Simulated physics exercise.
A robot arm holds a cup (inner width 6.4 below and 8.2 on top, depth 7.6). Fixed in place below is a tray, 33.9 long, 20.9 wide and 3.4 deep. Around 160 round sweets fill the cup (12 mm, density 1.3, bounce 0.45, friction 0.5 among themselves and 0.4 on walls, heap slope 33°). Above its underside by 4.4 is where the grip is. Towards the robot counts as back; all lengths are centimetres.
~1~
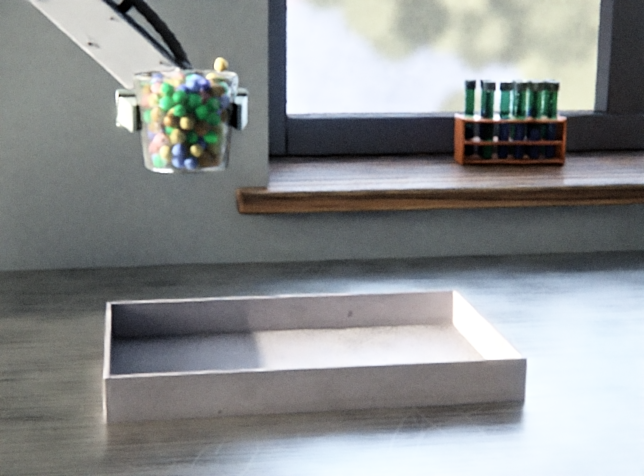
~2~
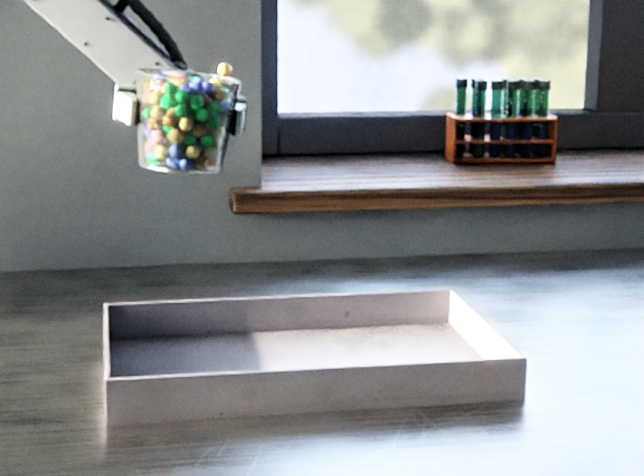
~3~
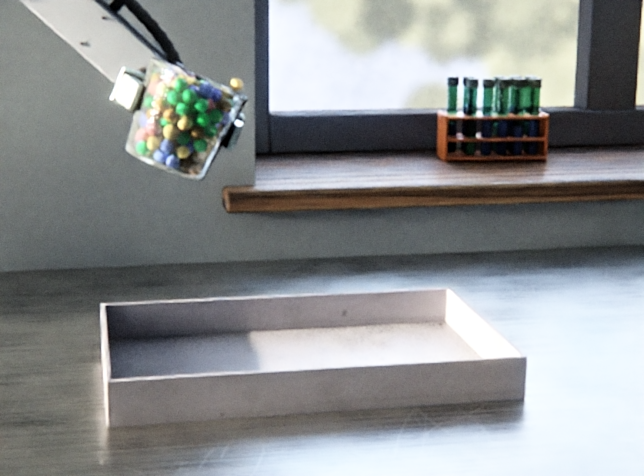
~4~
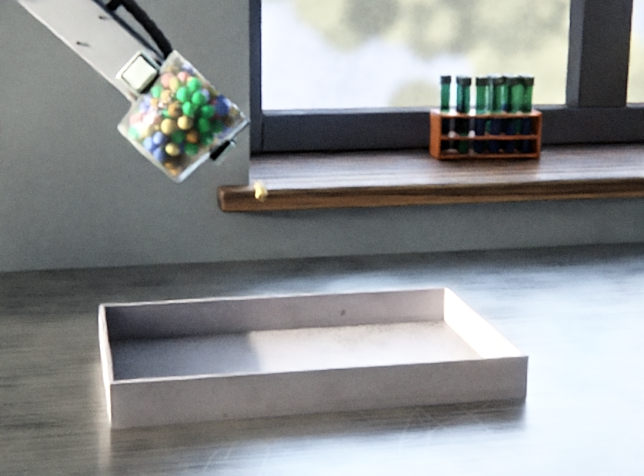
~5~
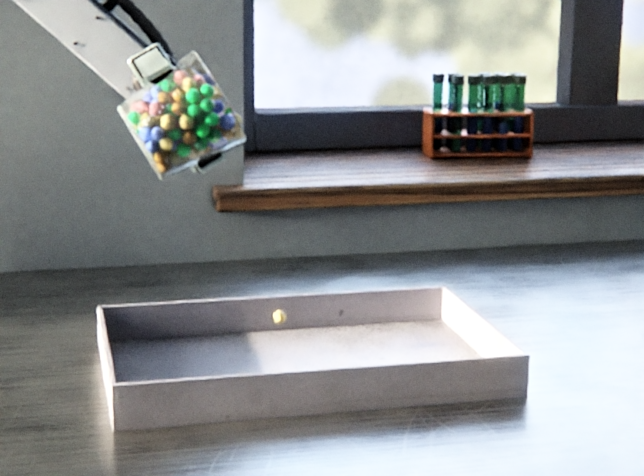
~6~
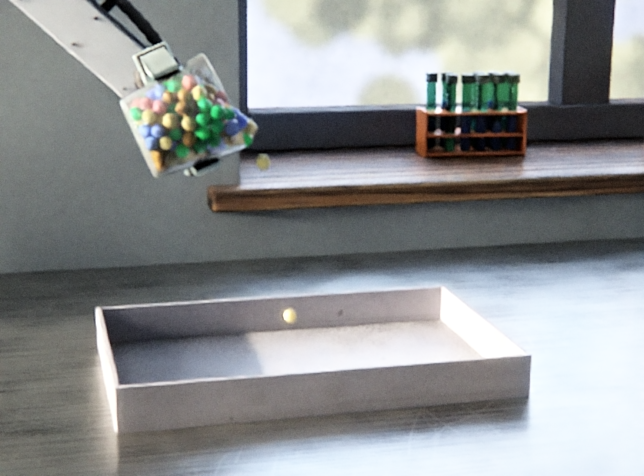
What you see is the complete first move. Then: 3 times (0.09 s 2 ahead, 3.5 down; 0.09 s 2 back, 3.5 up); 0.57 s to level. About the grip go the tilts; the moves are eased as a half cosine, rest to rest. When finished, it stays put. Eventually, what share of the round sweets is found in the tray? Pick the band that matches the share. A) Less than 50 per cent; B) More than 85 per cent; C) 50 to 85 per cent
Less than 50 per cent (A).
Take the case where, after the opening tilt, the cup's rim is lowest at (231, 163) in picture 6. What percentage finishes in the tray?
Some 75 per cent.
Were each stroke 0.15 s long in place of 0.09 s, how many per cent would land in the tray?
Around 20 percent.
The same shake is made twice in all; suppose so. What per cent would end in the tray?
Probably about 30 in a hundred.
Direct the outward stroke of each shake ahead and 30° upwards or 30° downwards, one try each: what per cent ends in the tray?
I'd say close to 90 percent for the first and close to 55 percent for the second.
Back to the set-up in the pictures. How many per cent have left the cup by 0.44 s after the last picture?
Share gone by then: Close to 25 %.
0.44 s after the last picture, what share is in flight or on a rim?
6 %.
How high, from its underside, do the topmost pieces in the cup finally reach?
Top of the fill: Near 7.0 cm.
Then, 0.44 s on, tilted 67° forward, highest piece 23 above the table; 121 in the cup, 32 in the tray, 1 on the table or floor, 10 in flight or on a rim.
Then, 0.89 s on, tilted 22° forward, highest piece 25 above the table; 100 in the cup, 63 in the tray, 1 on the table or floor.
Then, 1.31 s on, level, highest piece 25 above the table; 100 in the cup, 63 in the tray, 1 on the table or floor.
Then, 2.36 s on, level, highest piece 25 above the table; 100 in the cup, 63 in the tray, 1 on the table or floor.
In the end, 100 in the cup, 63 in the tray, 1 on the table or floor. That is 38 % in the tray.
